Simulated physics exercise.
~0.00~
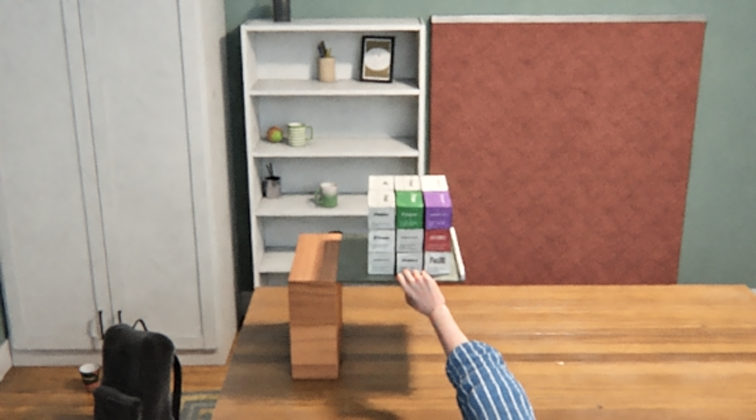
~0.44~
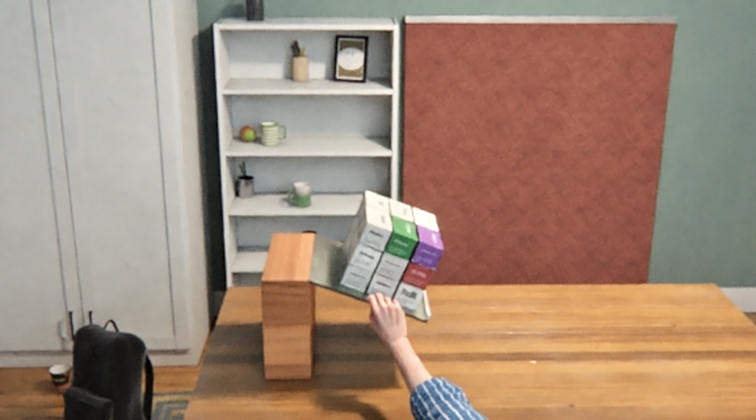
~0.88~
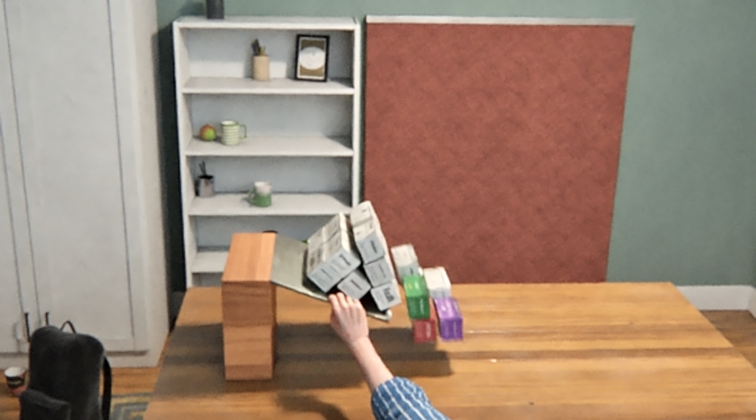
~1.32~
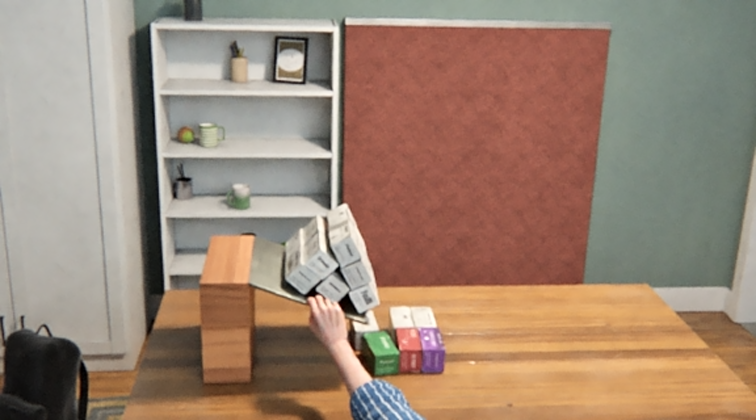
In this clip, a hand lowers one side of a hinged tray holding stacked packets until it slopes down to the right; green, red and purple packets tumble off with a few white ones and land on the wooden table, while the remaining packets stay leaning on the tray.
